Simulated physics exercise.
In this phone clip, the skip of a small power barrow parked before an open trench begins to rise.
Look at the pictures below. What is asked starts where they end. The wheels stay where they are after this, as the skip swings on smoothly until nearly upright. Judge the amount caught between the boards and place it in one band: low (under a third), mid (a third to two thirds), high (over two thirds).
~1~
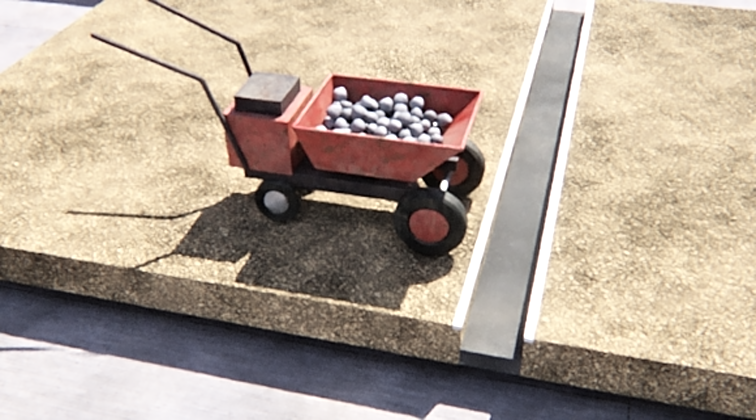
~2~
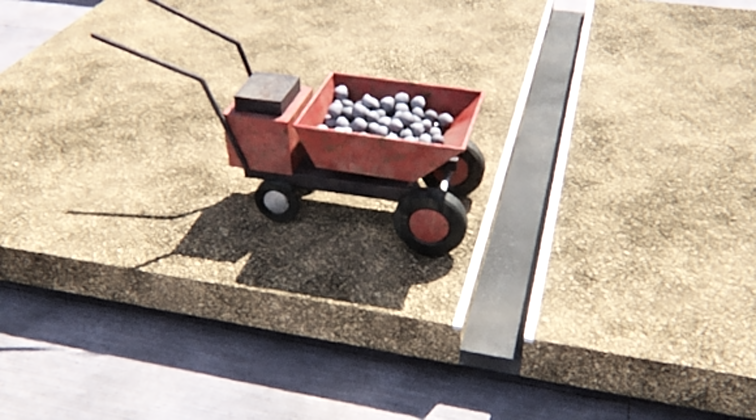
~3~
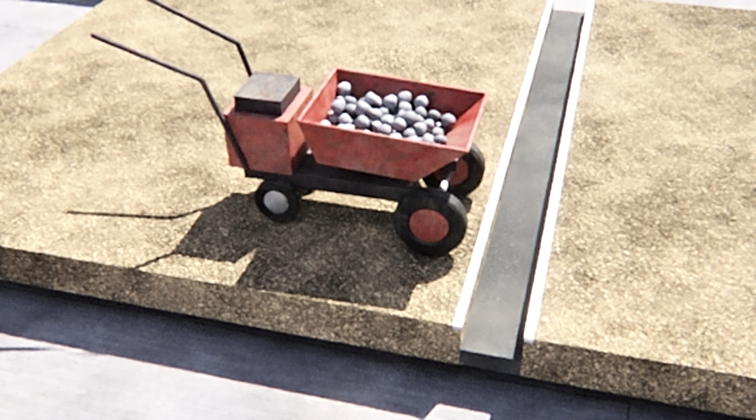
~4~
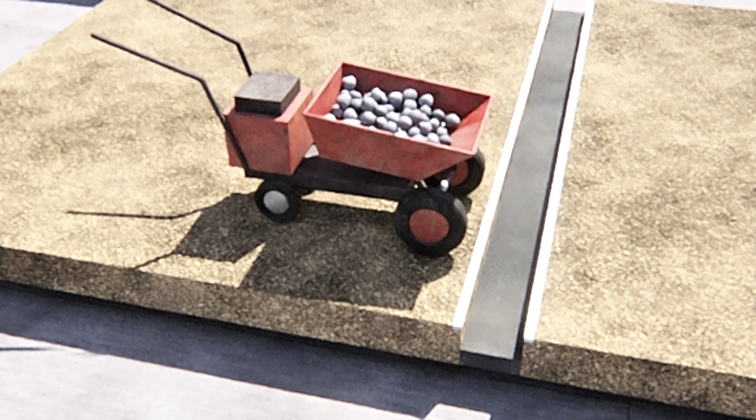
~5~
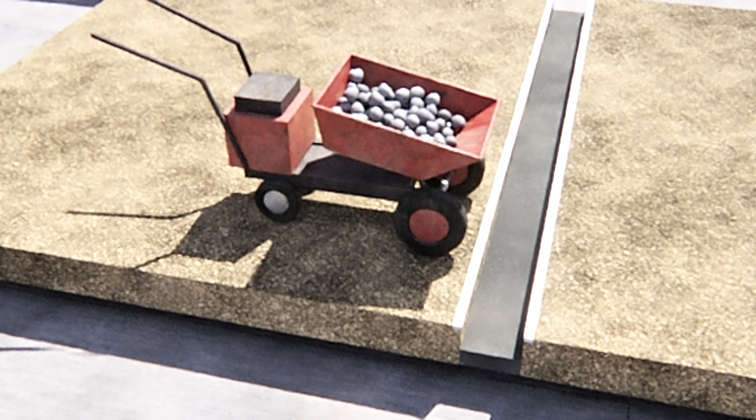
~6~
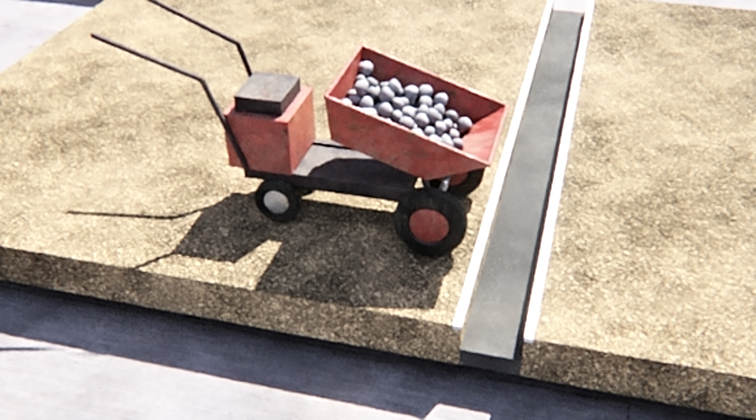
Low.
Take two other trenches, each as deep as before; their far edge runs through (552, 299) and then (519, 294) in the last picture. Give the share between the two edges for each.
I'd say some 50 in a hundred, followed by 0 in a hundred.
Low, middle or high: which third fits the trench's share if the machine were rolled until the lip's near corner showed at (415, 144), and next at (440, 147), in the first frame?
At the first place over two thirds, at the second one to two thirds.
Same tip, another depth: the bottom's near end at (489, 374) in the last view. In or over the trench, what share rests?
Estimated share: Approx. 20 %.
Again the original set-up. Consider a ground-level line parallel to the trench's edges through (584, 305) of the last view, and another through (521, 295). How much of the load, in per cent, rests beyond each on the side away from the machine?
Around 40 per cent for the first, around 90 per cent for the second.
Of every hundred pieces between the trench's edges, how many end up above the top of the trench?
Estimate: Around 20 %.
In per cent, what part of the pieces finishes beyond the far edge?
My estimate is around 80 percent.
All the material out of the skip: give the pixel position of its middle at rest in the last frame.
Last view, resting centre - approx. (578, 237).
Shortly afterwards, skip tipped steeply; the whole lot in the skip.
Next, skip tipped right over; near half in the skip; a little in or heaped over the trench; near half beyond it.
Some moments later, skip tipped right over; only a few in the skip; near a quarter in or heaped over the trench; the bulk beyond it.
In the end, skip tipped right over; only a few in the skip; near a quarter in or heaped over the trench; the bulk beyond it.
